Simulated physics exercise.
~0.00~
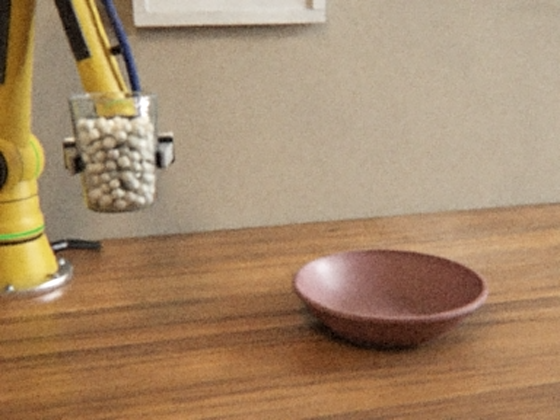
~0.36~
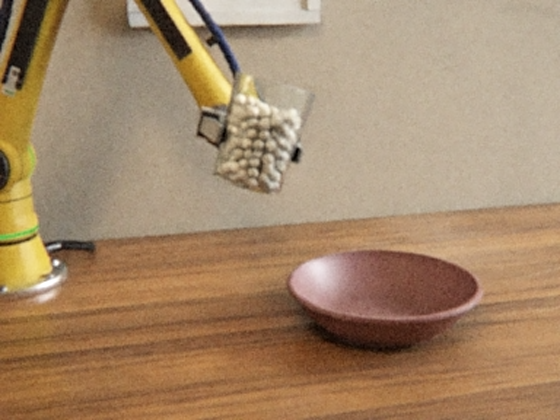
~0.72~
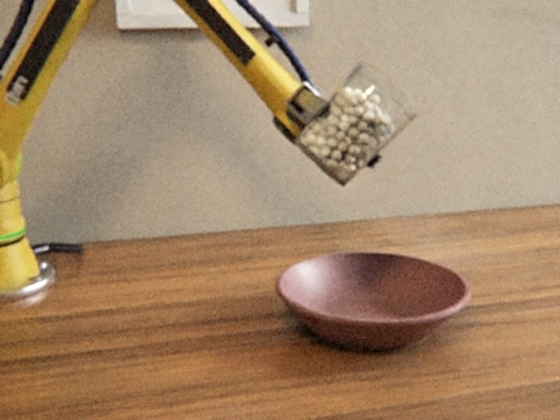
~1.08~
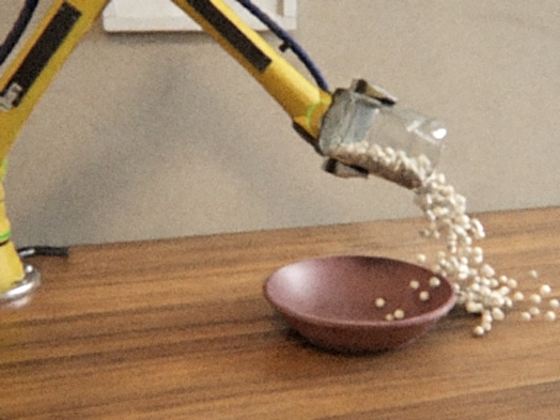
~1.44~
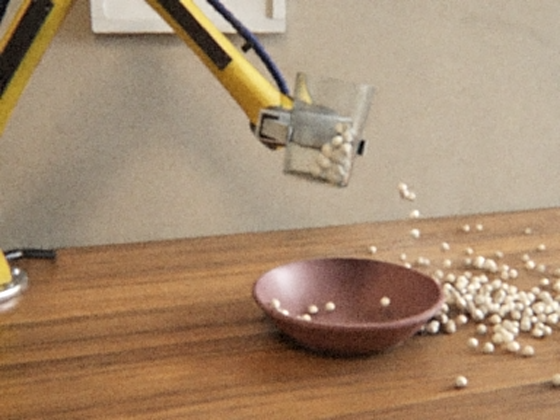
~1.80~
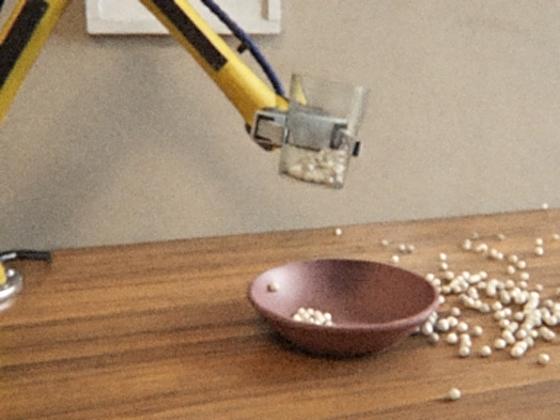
On a wooden table, a yellow robot arm tips a clear tumbler of pale beads, spilling most beyond a reddish-brown bowl.
